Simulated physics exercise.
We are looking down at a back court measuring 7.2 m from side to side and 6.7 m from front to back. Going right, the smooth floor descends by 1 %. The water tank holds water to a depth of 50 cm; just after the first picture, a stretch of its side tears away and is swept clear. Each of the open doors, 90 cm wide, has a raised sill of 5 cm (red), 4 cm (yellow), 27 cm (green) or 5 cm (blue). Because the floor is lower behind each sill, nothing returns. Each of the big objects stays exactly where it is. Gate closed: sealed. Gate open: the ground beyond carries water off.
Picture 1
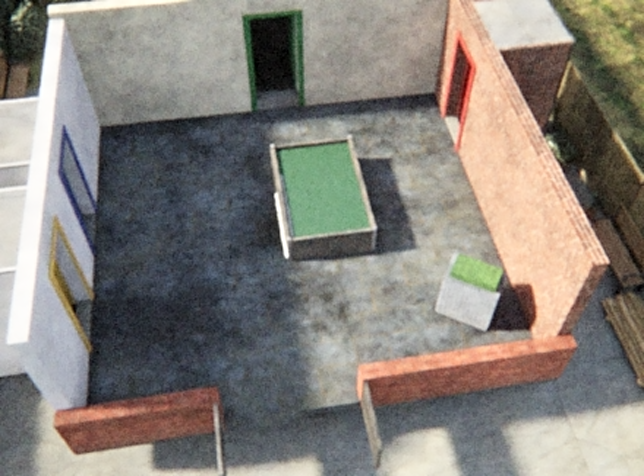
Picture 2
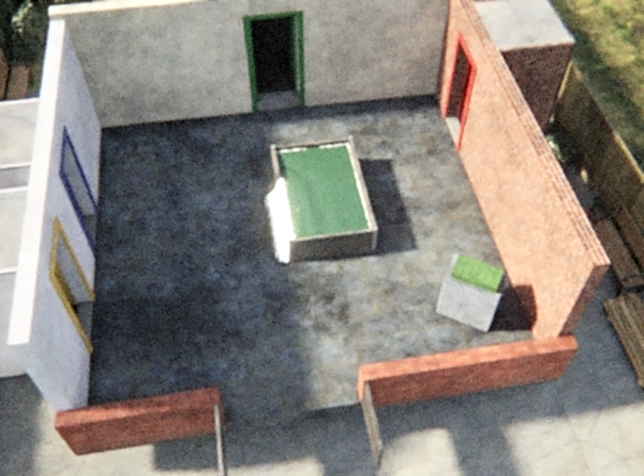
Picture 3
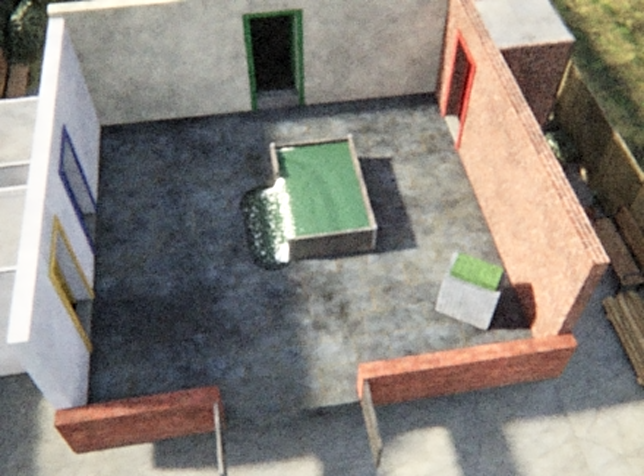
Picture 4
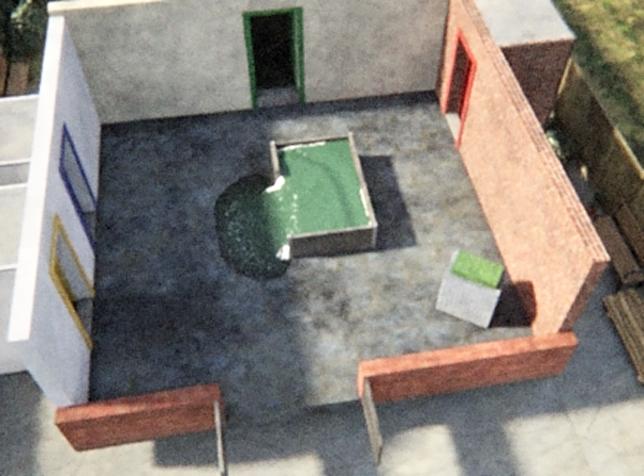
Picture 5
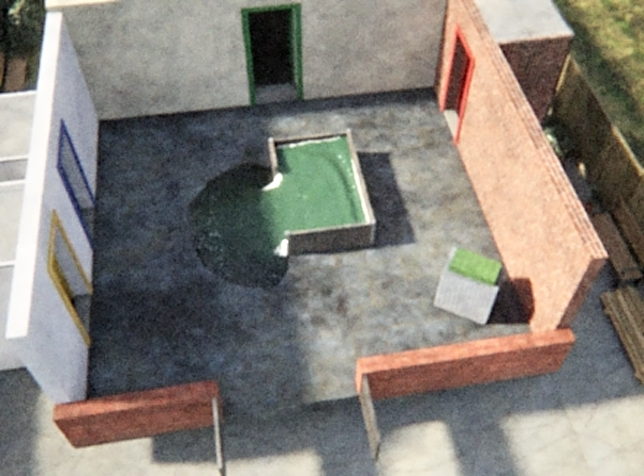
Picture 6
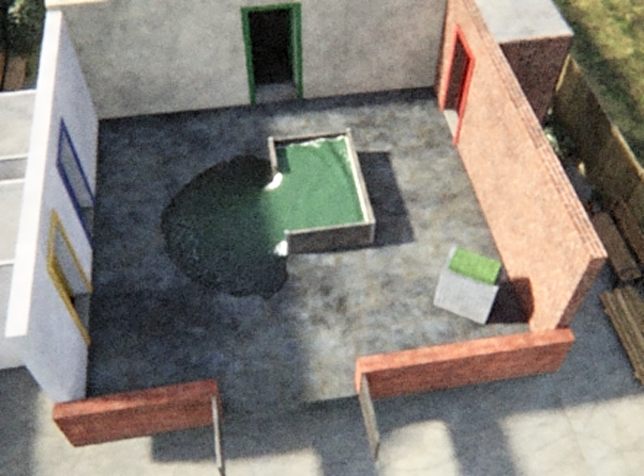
A walled courtyard held a raised tank of green water, whose left side broke open, and the water poured out through the gap and spread leftward across the grey floor in a widening dark pool.
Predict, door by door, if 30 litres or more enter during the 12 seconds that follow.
Result: The red door remains shy of the limit. The yellow door overtops the limit. The green door remains shy of the limit. The blue door overtops the limit.
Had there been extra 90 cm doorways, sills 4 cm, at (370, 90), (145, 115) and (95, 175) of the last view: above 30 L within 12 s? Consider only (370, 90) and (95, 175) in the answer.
Well, the first is shy of the mark and the second is beyond the mark.
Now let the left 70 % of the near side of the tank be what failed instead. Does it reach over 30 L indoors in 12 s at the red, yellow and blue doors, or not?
Then red would come out on the low side, yellow on the low side and blue on the low side.
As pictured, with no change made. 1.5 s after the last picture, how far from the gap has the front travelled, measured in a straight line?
It's close to 4.2 metres.
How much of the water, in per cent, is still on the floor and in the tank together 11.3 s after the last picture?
78 %.
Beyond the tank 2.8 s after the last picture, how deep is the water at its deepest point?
It tops out at some 21 cm.
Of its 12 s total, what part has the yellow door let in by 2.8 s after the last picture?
65 percent or so by then.
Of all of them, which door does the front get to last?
Looks like the red door.
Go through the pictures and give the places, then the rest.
In the first picture, the water tank at (321, 188) is whole and still, 50 cm deep.
In the second picture, water pours out at (286, 219) and has run 0.8 m, to (269, 194); typically 8 cm deep outside, 50 cm at the water tank's back.
In the third picture, water pours out at (285, 219) and has run 1.0 m, to (270, 266); typically 9 cm deep outside, 50 cm at the water tank's back.
In the fourth picture, water pours out at (286, 217) and has run 1.3 m, to (223, 199); typically 7 cm deep outside, 49 cm at the water tank's back.
In the fifth picture, water pours out at (284, 214) and has run 1.7 m, to (193, 211); typically 6 cm deep outside, 42 cm at the water tank's back.
In the sixth picture, the front is at (167, 215), 2.2 m from the gap at (284, 213); 4.6 m2 of floor is under water; 45 cm left at the back of the water tank.
Then, 0.7 s after the last picture water covers 25 % of the floor and is deepest (22 cm) near (275, 235); red door not reached, yellow door not reached, green door not reached, blue door 9 cm at the sill, 5 L in.
Then, 1.5 s after the last picture water covers 30 % of the floor and is deepest (21 cm) near (103, 264); red door not reached, yellow door 15 cm at the sill, 13 L in, green door not reached, blue door 16 cm at the sill, 62 L in.
Then, 2.8 s after the last picture water covers 40 % of the floor and is deepest (21 cm) near (85, 420); red door not reached, yellow door 11 cm at the sill, 64 L in, green door not reached, blue door 13 cm at the sill, 132 L in.
Then, 6.3 s after the last picture water covers 65 % of the floor and is deepest (8 cm) near (98, 138); red door not reached, yellow door 5 cm at the sill, 95 L in, green door 3 cm at the sill, 0 L in, blue door 4 cm at the sill, 163 L in.
Then, 11.3 s after the last picture water covers 90 % of the floor and is deepest (7 cm) near (531, 354); red door 6 cm at the sill, 0 L in, yellow door 2 cm at the sill, 97 L in, green door 3 cm at the sill, 0 L in, blue door 2 cm at the sill, 163 L in.
